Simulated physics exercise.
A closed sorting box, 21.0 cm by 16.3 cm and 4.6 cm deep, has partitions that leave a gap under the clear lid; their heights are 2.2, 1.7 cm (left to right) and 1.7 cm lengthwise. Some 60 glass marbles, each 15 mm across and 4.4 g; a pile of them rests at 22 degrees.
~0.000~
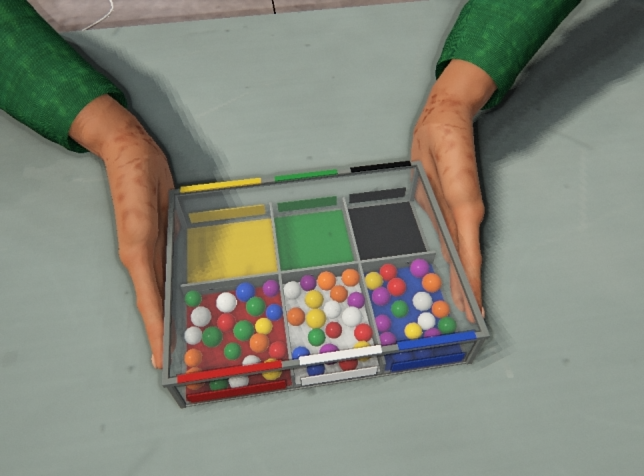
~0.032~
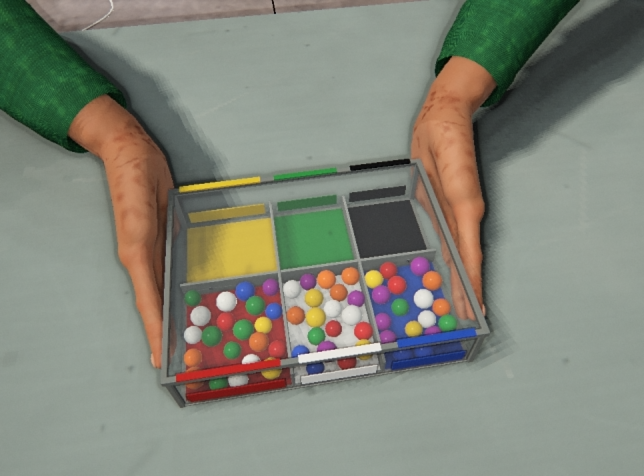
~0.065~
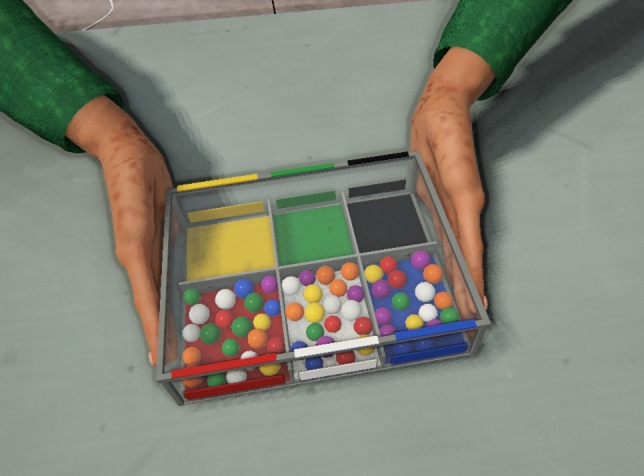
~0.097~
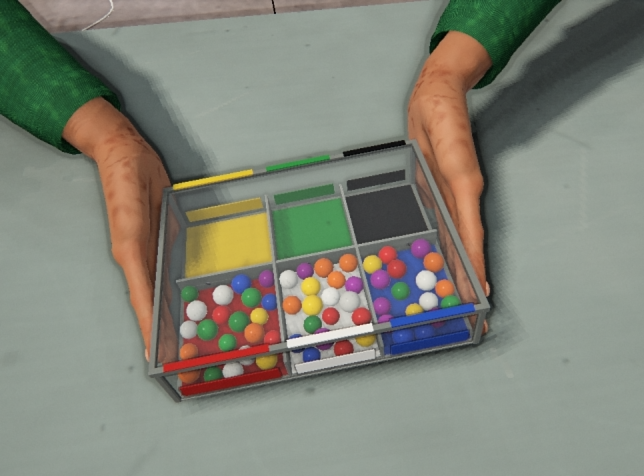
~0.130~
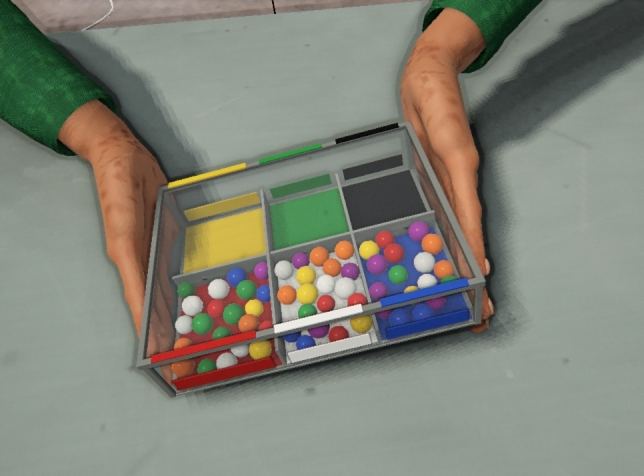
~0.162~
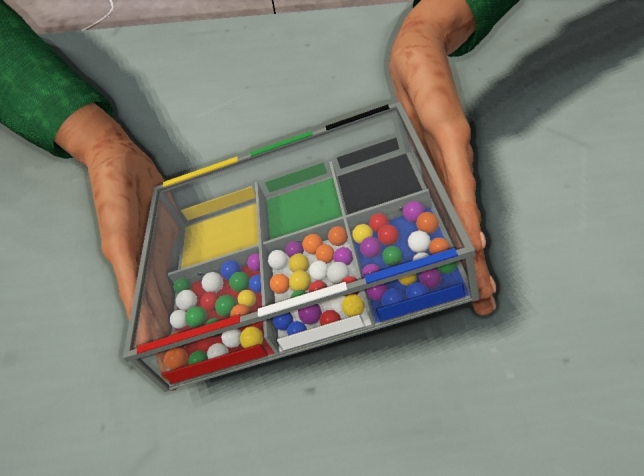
A clear-lidded sorting box sits between two hands in green sleeves on a grey-green surface, seen from above at a steady angle. Its back compartments are yellow, green and black and hold no marbles, while multicoloured marbles crowd the red, white and blue ones in front. The hands keep the box nearly still, then tilt it increasingly, its right side rising as the marbles shift slightly within their compartments.
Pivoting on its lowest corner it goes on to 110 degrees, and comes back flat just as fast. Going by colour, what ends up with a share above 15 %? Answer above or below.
Red above, blue below, green below, yellow above, white below, black below.
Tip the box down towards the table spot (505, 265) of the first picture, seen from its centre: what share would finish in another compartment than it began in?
Some 75 per cent.
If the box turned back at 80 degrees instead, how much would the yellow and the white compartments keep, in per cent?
Then: Yellow 40, white 5.
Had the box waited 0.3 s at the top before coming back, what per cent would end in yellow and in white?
Yellow 70, white 0.
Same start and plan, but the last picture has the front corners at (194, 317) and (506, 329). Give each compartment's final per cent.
Red 0; blue 70; green 0; yellow 0; white 5; black 25.
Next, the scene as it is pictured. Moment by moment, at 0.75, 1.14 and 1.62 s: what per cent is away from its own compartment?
In turn: 35, 80, 80.
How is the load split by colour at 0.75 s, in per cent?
Red 35, blue 15, green 5, yellow 5, white 35, black 5.
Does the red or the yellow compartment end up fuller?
The yellow compartment.
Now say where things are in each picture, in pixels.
The first picture shows box tilt 0 degrees, front corners at (169, 380) and (481, 333); red 35 %, blue 30 %, white 35 %.
The second picture shows box tilt 1 degrees, front corners at (168, 379) and (482, 330).
The third picture shows box tilt 3 degrees, front corners at (163, 375) and (482, 321), lowest corner left back.
The fourth picture shows box tilt 7 degrees, front corners at (156, 370) and (481, 305), lowest corner left back.
The fifth picture shows box tilt 13 degrees, front corners at (145, 362) and (476, 280), lowest corner left back.
The sixth picture shows box tilt 18 degrees, front corners at (132, 353) and (466, 250), lowest corner left back; red 35 %, blue 30 %, white 35 %. The box's pace is about 180 degrees a second.
After 0.75 s, tilt 110 degrees; red 35 %, blue 15 %, green 5 %, yellow 5 %, white 35 %, black 5 %.
After 1.14 s, tilt 48 degrees; red 25 %, green 10 %, yellow 60 %.
Then, at 1.62 s, tilt 0 degrees; red 25 %, green 10 %, yellow 65 %.
By 2.6 s all is still; red 25 %, blue 0 %, green 10 %, yellow 65 %, white 0 %, black 0 %.
